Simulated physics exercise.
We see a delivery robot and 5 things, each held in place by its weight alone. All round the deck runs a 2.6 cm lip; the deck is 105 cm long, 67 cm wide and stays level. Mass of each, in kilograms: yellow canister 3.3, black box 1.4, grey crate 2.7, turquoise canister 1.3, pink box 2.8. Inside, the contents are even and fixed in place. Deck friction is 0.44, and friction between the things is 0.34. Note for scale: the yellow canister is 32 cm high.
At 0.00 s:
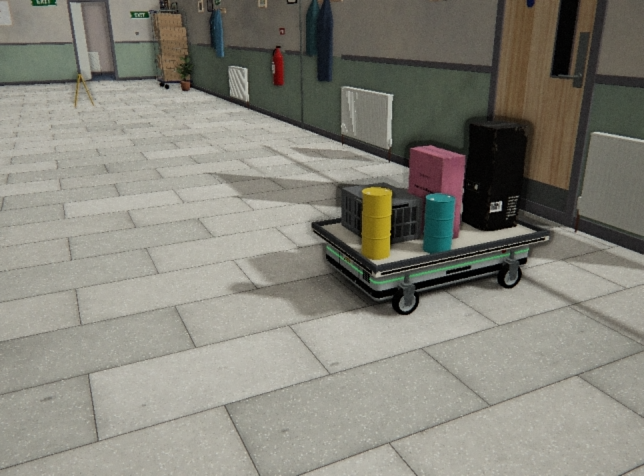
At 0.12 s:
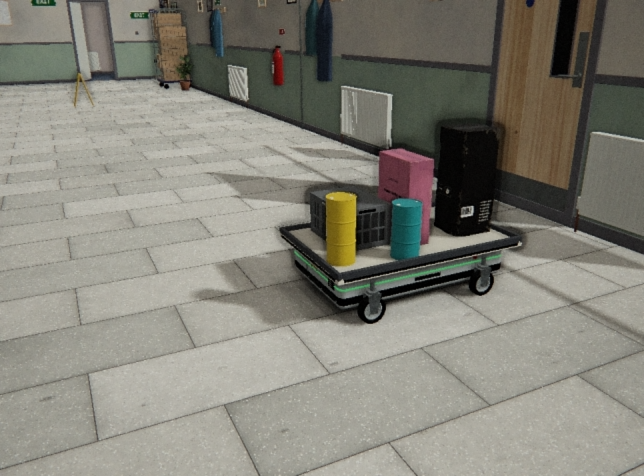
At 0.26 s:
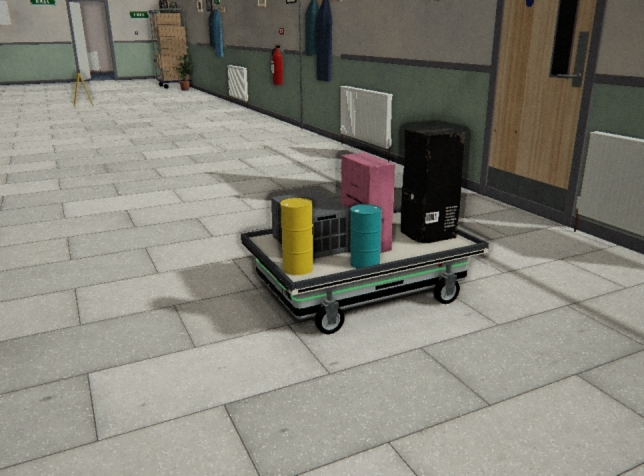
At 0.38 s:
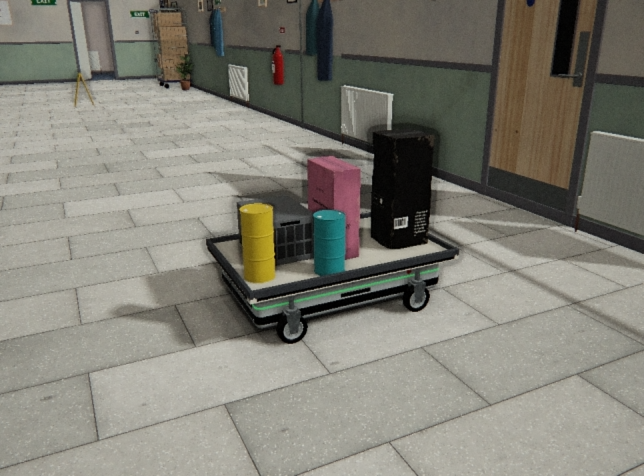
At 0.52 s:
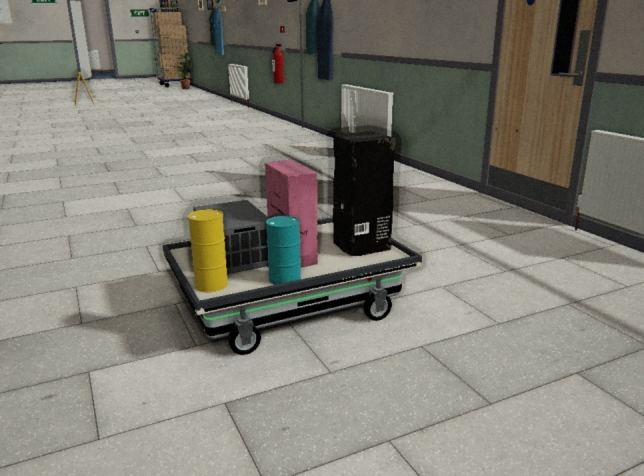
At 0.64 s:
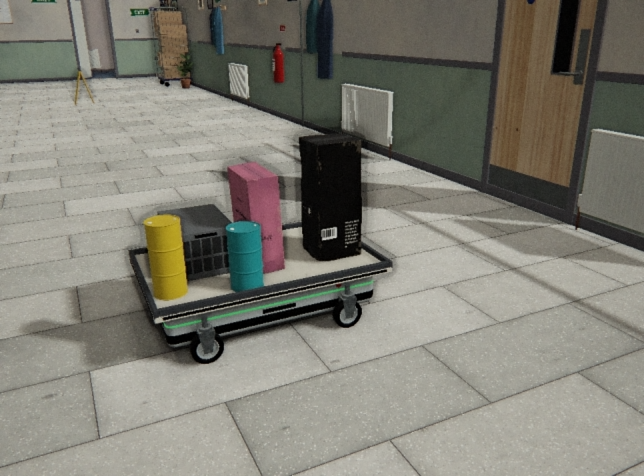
A low wheeled cart carrying a yellow canister, a turquoise canister, a grey crate, a pink box and a tall black box rolled leftward across the tiled hallway floor, coming slightly nearer.
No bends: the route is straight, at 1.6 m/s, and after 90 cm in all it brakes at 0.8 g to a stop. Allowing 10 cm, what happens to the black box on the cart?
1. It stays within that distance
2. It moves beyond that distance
Answer: 2.
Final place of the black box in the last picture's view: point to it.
Rest point: Near (263, 209).
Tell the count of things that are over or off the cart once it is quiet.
So, 3 in all.
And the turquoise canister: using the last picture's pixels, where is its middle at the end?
It finishes around (203, 265).
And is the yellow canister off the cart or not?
Yellow canister: Goes out of bounds.
After 0.84 s, cart has run 106 cm, stopped; black box 14° off upright near (299, 198); pink box 35° off upright; yellow canister 22° off upright.
After 0.94 s, cart has run 106 cm, stopped; black box 24° off upright near (289, 199); pink box 39° off upright; yellow canister 33° off upright.
After 1.34 s, cart has run 106 cm, stopped; yellow canister now off the cart; black box 47° off upright near (263, 209); pink box 41° off upright.
In the end (1.6 s), off the cart, yellow canister; toppled on the cart, black box and pink box; not toppled but over 10 cm from the start, grey crate and turquoise canister. In the last view, black box near (263, 209).
